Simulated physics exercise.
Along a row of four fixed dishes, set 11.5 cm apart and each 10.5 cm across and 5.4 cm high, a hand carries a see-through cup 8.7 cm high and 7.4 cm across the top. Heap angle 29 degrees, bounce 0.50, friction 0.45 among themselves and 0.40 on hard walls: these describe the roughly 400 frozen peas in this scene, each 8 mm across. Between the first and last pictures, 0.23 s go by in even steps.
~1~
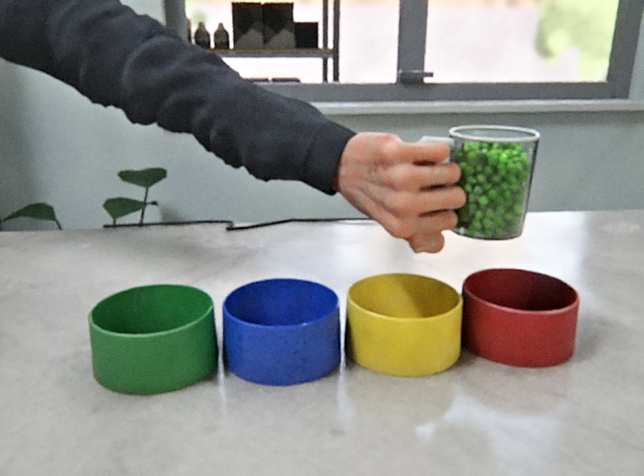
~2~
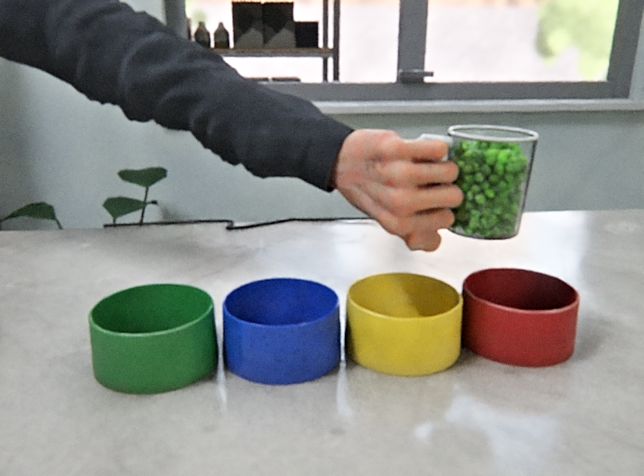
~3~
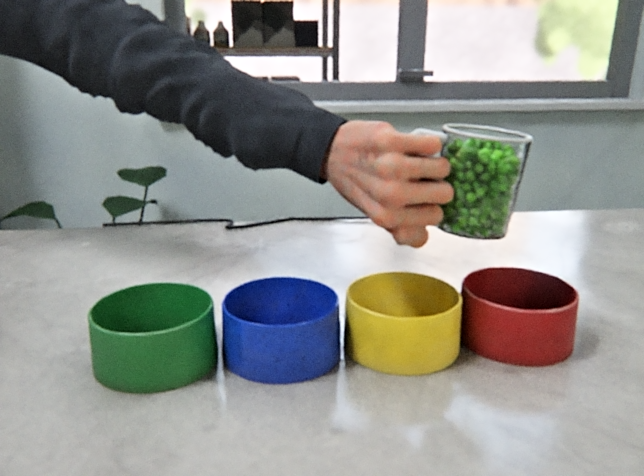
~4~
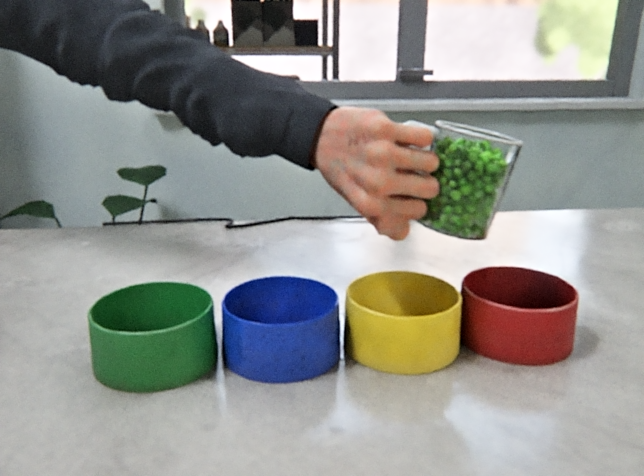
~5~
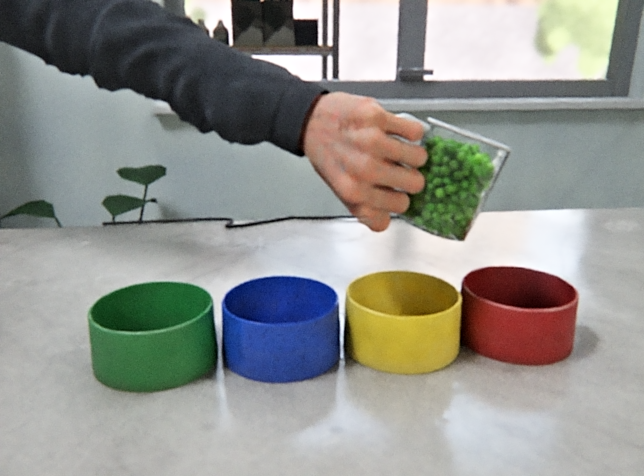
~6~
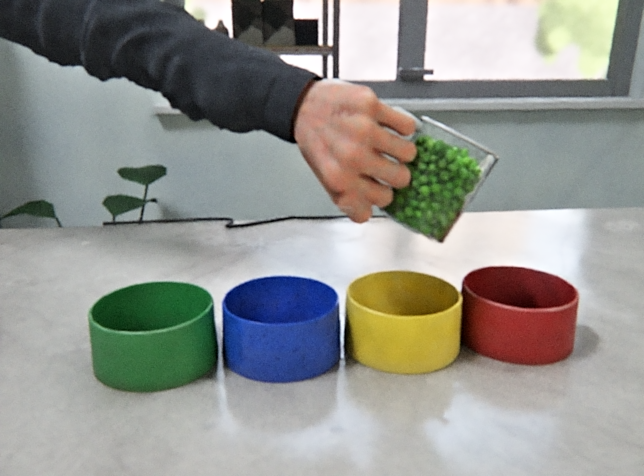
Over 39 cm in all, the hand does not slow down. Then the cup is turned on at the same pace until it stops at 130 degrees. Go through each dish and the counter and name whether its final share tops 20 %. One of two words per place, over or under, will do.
My prediction: Red: Holds at most a fifth. Blue: Holds more than a fifth. Green: Holds at most a fifth. Yellow: Holds at most a fifth. Counter: Holds at most a fifth.
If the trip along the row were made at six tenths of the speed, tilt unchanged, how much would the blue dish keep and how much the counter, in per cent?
Blue: 10; counter: 10.
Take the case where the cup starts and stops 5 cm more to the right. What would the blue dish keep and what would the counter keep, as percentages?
Shares in that case - blue 70 / counter 10.
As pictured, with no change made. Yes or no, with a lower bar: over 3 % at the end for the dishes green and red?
Checking green: It clears; checking red: It falls short.
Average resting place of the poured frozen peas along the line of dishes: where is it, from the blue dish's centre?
1 cm to the left.
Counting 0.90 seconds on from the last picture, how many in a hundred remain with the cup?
I'd estimate some 0 per cent of the load.
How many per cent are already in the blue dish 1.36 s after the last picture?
Close to 75 percent of the load.
Then, 0.54 s after the last picture, tilt 111 degrees; cup holds 80 %, blue 5 %, yellow 5 %.
Then, 0.90 s after the last picture, tilt 130 degrees; cup holds 0 %, blue 75 %, green 10 %, yellow 5 %.
Then, 1.36 s after the last picture, tilt 130 degrees; cup holds 0 %, blue 75 %, green 10 %, yellow 5 %.
In the end, red 0 %, blue 75 %, green 10 %, yellow 5 %, counter 10 %.
